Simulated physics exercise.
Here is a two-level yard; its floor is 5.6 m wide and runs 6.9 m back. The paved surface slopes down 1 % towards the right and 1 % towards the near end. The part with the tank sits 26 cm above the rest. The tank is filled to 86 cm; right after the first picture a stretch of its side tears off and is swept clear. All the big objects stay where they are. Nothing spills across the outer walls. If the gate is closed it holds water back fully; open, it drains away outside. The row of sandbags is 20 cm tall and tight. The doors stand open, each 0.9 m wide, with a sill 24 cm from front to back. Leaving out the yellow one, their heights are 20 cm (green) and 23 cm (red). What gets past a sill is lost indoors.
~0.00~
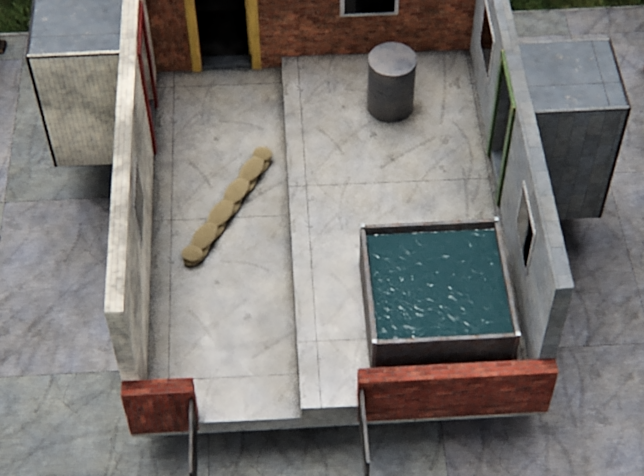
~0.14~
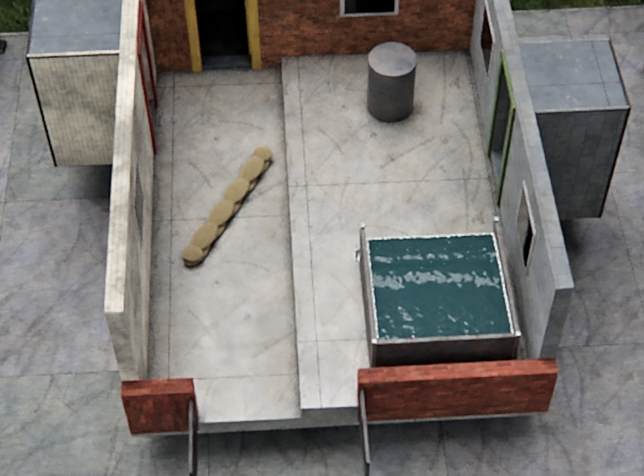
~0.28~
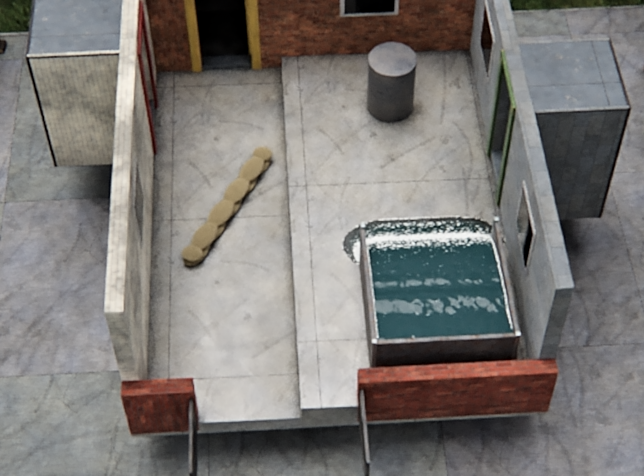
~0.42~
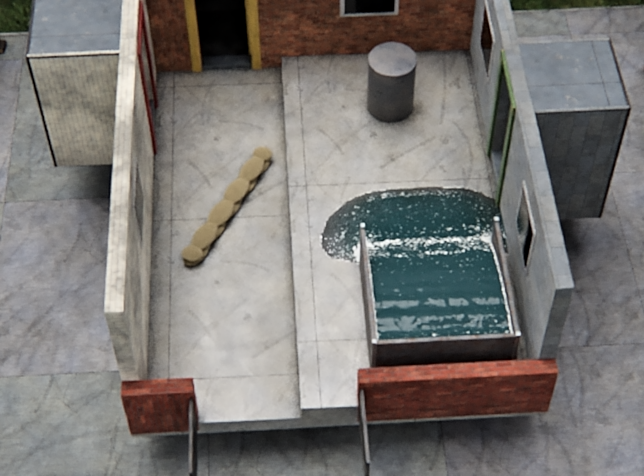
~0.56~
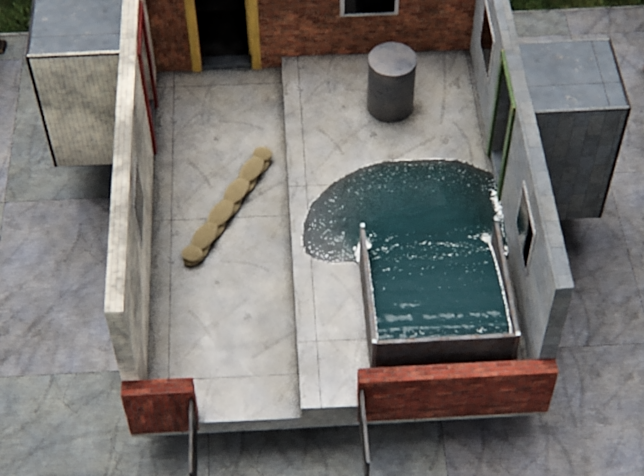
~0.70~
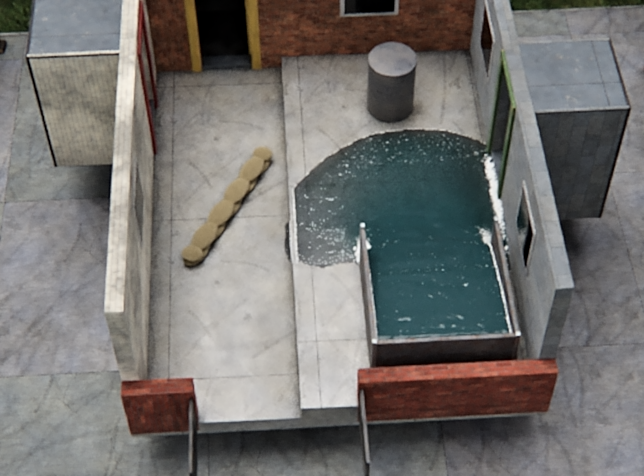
A two-level paved yard enclosed by low walls is seen from above at a steep angle, and the view stays fixed. A square tank of teal water sits at the near right, with a grey cylinder behind it, a knobbly tan strip lying diagonally at left, and a yellow-framed doorway in the brick back wall. The tank's far side opens and water pours out, foaming, then spreads backward and leftward in a widening rounded sheet across the raised floor.
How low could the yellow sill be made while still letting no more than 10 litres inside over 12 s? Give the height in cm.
Some 24 cm above the ground.
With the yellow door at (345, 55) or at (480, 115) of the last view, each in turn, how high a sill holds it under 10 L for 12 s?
Roughly 20 and 22 cm.
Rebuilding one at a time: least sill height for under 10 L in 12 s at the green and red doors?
Roughly 20 cm at green and 31 cm at red.
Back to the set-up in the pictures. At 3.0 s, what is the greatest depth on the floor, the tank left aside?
Roughly 41 cm.
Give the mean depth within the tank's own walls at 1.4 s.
About 40 cm.
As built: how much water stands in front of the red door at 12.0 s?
Some 9.0 cm.
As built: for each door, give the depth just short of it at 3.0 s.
In cm: Yellow 23, green 16, red 4.
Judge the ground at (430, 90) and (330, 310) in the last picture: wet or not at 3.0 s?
In turn: Under water, still dry.
After 1.4 s water covers 45 % of the floor, deepest (55 cm) near (450, 52); it has not reached the yellow door.
After 3.0 s water covers 60 % of the floor, deepest (41 cm) near (473, 65); 23 cm at the yellow door, 27 litres in over its 10 cm sill.
After 12.0 s water covers 95 % of the floor, deepest (14 cm) near (272, 152); 12 cm at the yellow door, 158 litres in over its 10 cm sill.
At the yellow door as built, the water arrived by 2.0 s and peaked near 23 cm at 3.0 s.
Run again over the same 12 s with other heights there, 22 litres in over 20.5 cm, 3 litres over 28 cm. The limit of 10 litres is kept from about 24 cm up.
